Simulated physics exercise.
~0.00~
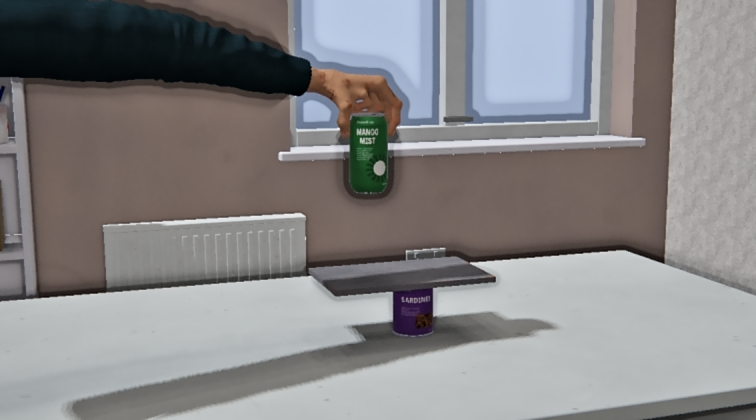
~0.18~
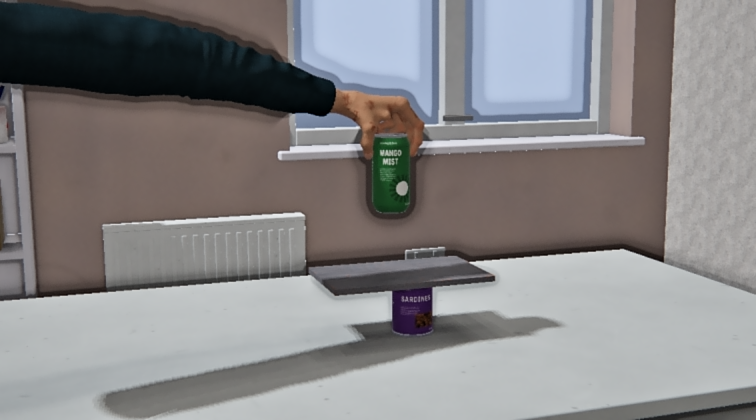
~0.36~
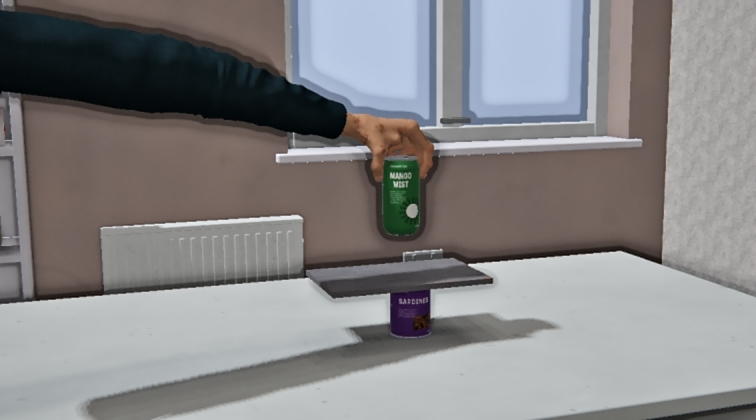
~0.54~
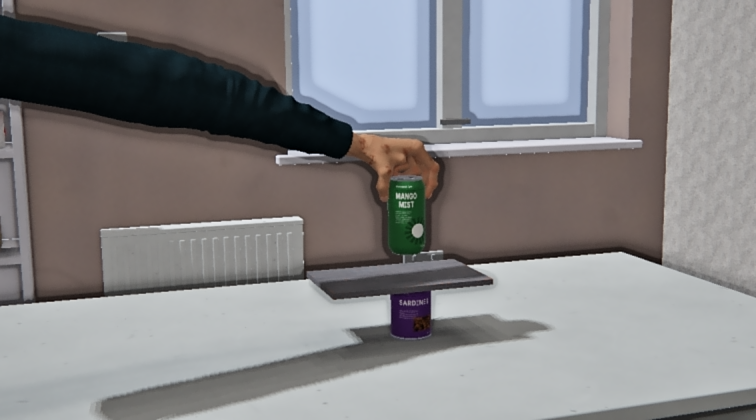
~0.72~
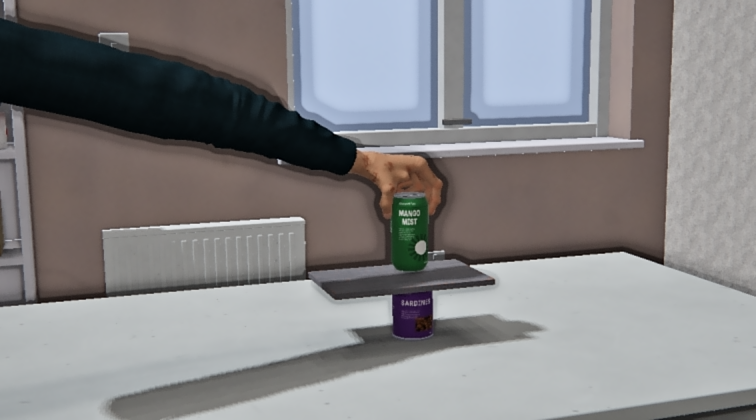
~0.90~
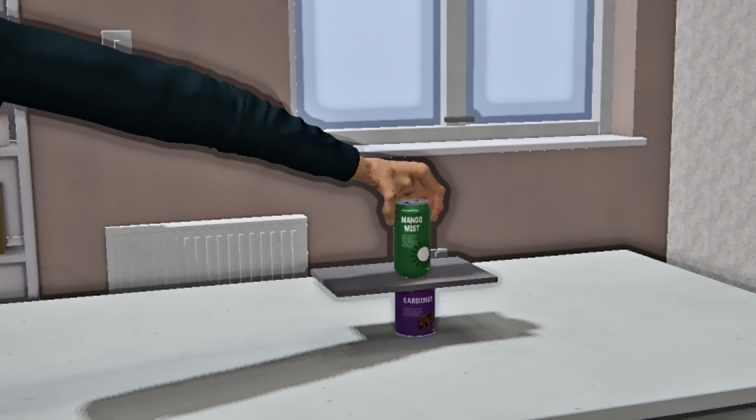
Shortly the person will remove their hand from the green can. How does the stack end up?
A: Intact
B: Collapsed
A.
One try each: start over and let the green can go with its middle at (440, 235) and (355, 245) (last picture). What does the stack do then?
Result of try one is that it stays stable, and of try two that it tips over.
Around 1.70 s, nothing moves.
Around 2.70 s, green can resting near (412, 239).
Finally (3.5 s), all 3 still in place. Final places as the last picture's camera would see them, green can near (412, 239). The stack holds.
